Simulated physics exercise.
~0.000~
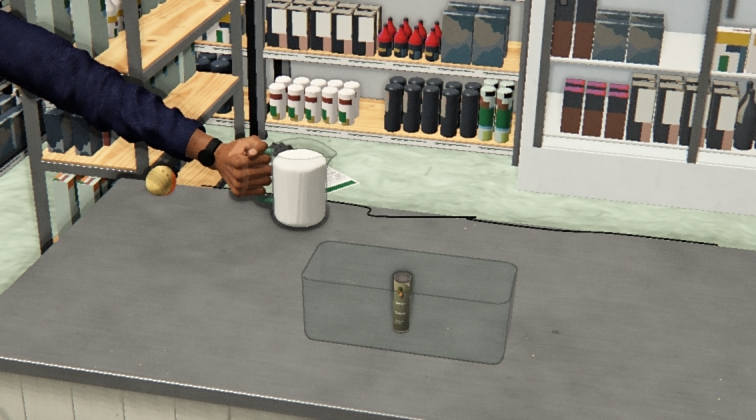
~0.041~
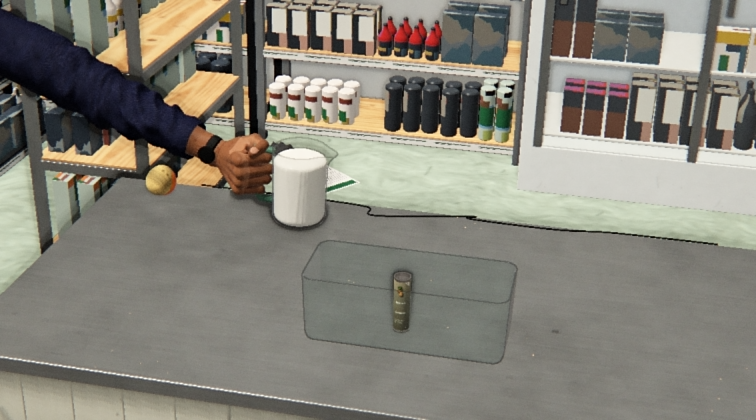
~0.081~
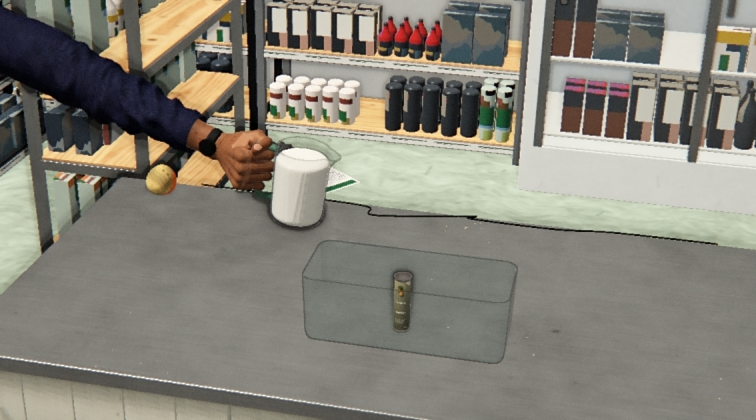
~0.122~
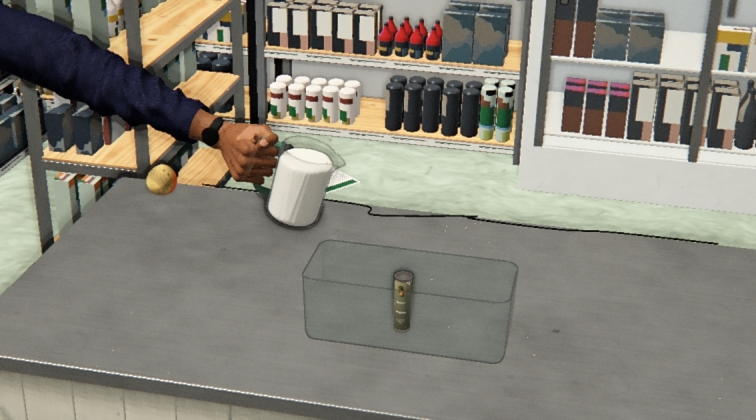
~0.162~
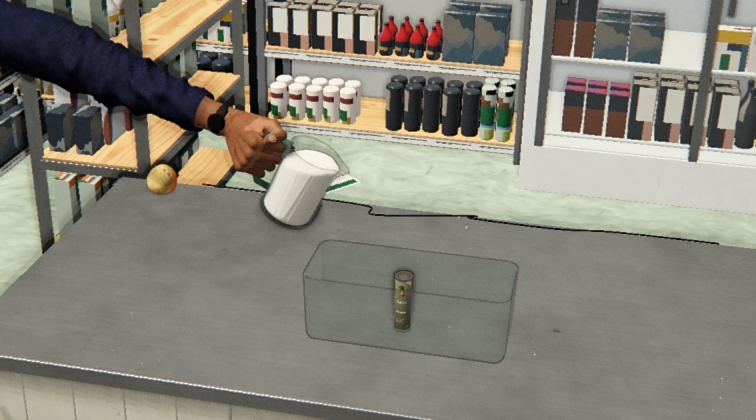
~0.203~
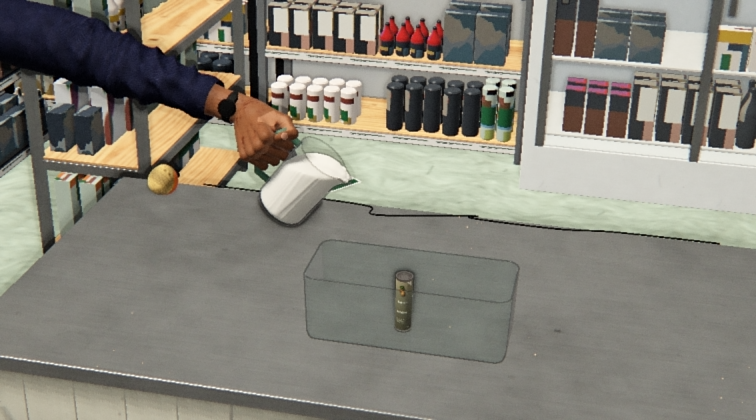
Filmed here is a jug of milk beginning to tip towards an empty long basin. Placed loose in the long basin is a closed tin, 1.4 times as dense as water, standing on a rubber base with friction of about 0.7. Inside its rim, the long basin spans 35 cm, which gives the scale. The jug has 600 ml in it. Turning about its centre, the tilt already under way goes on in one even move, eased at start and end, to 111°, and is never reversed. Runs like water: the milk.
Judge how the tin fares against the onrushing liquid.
It withstands it and stays upright.
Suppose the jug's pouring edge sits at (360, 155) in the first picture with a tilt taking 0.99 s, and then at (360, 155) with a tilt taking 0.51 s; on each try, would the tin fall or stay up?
Trial 1 - tin tips; trial 2 - tin tips.
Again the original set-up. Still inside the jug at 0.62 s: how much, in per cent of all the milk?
Share remaining: Approx. 14 %.
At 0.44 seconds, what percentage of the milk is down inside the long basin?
About 20 per cent.
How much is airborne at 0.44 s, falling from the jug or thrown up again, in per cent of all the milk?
Roughly 24 percent.
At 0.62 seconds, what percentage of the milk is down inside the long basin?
70 per cent, give or take a little.
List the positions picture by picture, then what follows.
Tilt 0°; pouring edge (337, 154); surface from (276, 155) to (327, 161); the long basin's rim runs from (311, 260) to (513, 285); the tin's top is at (403, 279), in the first frame.
Tilt 2°; pouring edge (338, 154); surface from (276, 154) to (327, 161), in the second frame.
Tilt 7°; pouring edge (341, 158); surface from (279, 153) to (330, 162), in the third frame.
Tilt 15°; pouring edge (346, 164); surface from (282, 154) to (334, 165), in the fourth frame.
Tilt 26°; pouring edge (350, 173); surface from (278, 169) to (340, 168), in the fifth frame.
Tilt 38°; pouring edge (353, 183); surface from (275, 174) to (347, 174), in the sixth frame.
Then, 0.44 s in, the tilt is 107° and 56 per cent is still to pour; the tin stands where it began.
Then, 0.62 s in, the tilt is 111° and 14 per cent is still to pour; the tin stands 1 cm from where it began.
Then, 0.81 s in, the tilt is 111° and 2 per cent is still to pour; the tin stands where it began.
Then, 1.01 s in, the tilt is 111° and 0 per cent is still to pour; the tin stands where it began.
Finally, the tin stands where it began.
